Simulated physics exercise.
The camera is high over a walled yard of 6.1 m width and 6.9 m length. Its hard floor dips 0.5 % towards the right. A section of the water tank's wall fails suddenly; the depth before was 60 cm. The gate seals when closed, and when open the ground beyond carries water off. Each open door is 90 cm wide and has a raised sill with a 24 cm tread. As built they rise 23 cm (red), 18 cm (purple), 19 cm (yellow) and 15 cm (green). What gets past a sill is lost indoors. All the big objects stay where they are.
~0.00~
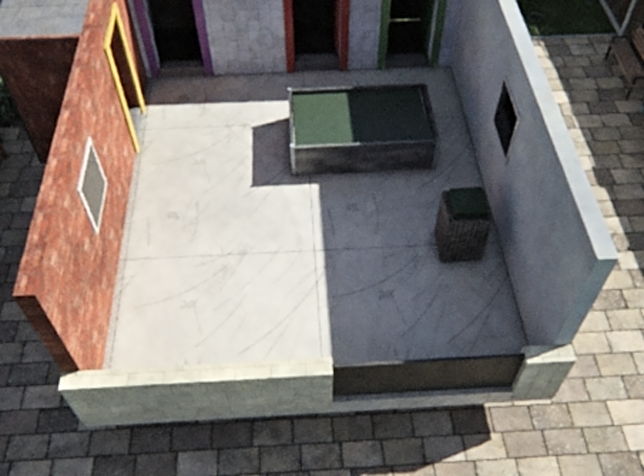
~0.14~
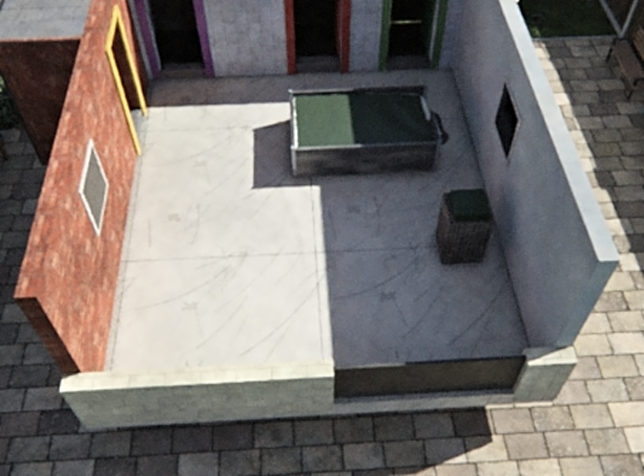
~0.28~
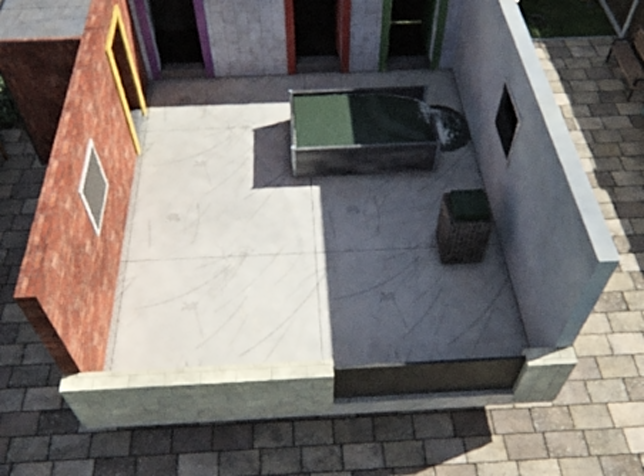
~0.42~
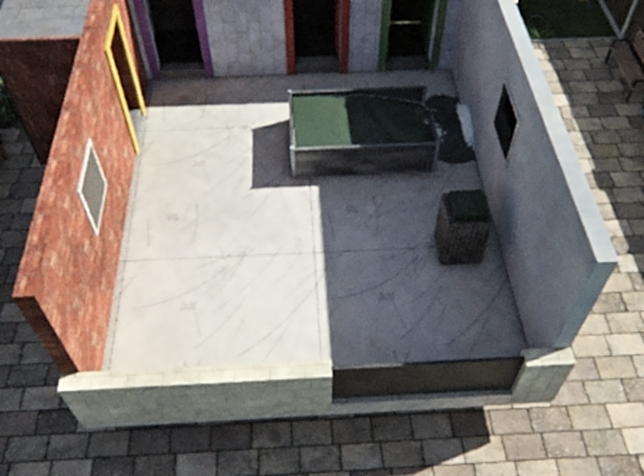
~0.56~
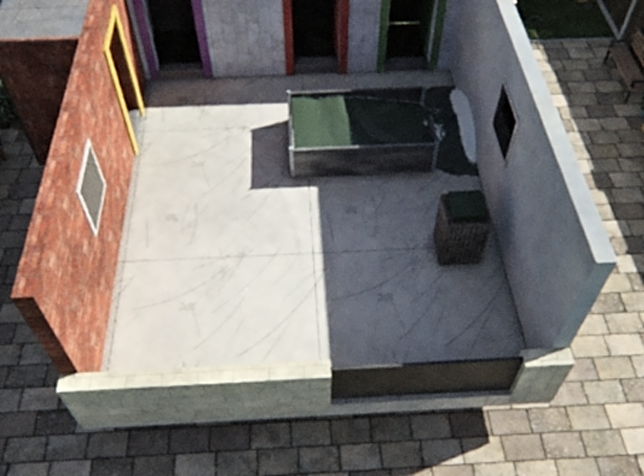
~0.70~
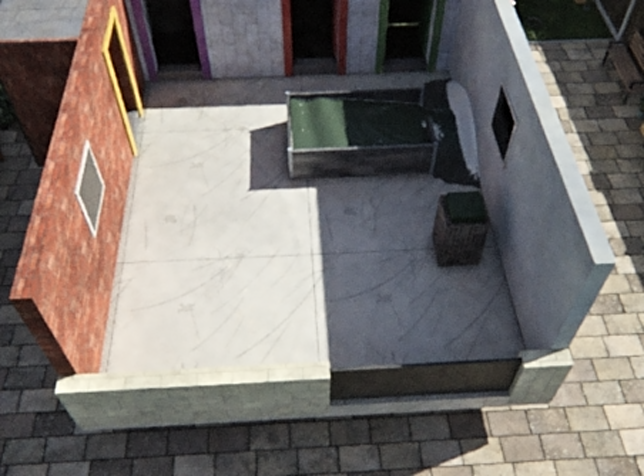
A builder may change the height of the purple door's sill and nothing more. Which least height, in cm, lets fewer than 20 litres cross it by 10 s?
Some 7.5 cm above the ground.
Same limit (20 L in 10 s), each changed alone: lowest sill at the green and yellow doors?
Roughly 20 cm at green and 7.0 cm at yellow.
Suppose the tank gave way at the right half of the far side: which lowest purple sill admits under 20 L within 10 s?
Then roughly 5.5 cm.
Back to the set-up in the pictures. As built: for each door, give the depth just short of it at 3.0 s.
Depths in cm: Red 5, purple 0, yellow 0, green 21.
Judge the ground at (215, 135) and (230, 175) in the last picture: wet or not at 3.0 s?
In that order: Still dry, still dry.
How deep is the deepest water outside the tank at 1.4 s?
Up to some 46 cm.
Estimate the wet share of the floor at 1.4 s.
About 10 per cent.
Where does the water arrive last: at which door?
It is the yellow one.
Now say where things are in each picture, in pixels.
In the first picture, still water, 60 cm deep, in the water tank at (361, 118); the purple door at (174, 33) is dry.
In the second picture, the gap is at (425, 119), the front 0.3 m out at (442, 140); the back of the water tank holds 60 cm.
In the third picture, the front is at (466, 135), 0.8 m from the gap at (424, 121); 0.6 m2 of floor is wet, 60 cm left at the back.
In the fourth picture, water pours out at (423, 122) and has run 0.9 m, to (473, 154); about 10 cm deep outside, 60 cm at the back.
In the fifth picture, the front is at (477, 171), 1.1 m from the gap at (422, 122); 1.3 m2 of floor is wet, 60 cm left at the back.
In the sixth picture, the front is at a hidden place, 1.3 m from the gap at (421, 123); 1.5 m2 of floor is wet, 59 cm left at the back; 4.8 m in a straight line remain to the purple door at (173, 37).
After 1.4 s water covers 10 % of the floor, deepest (46 cm) near (457, 126); it has not reached the purple door.
After 3.0 s water covers 35 % of the floor, deepest (31 cm) near (457, 126); it has not reached the purple door.
After 10.0 s water covers 100 % of the floor, deepest (12 cm) near (457, 126); 8 cm at the purple door, 0 litres in over its 18 cm sill.
At the purple door as built, the water arrived by 3.4 s and peaked near 12 cm at 6.6 s.
With a sill of 6 cm, 34 litres would have come in within the 10 s; with 8.5 cm, 13 litres. So under 20 litres takes about 7.5 cm.
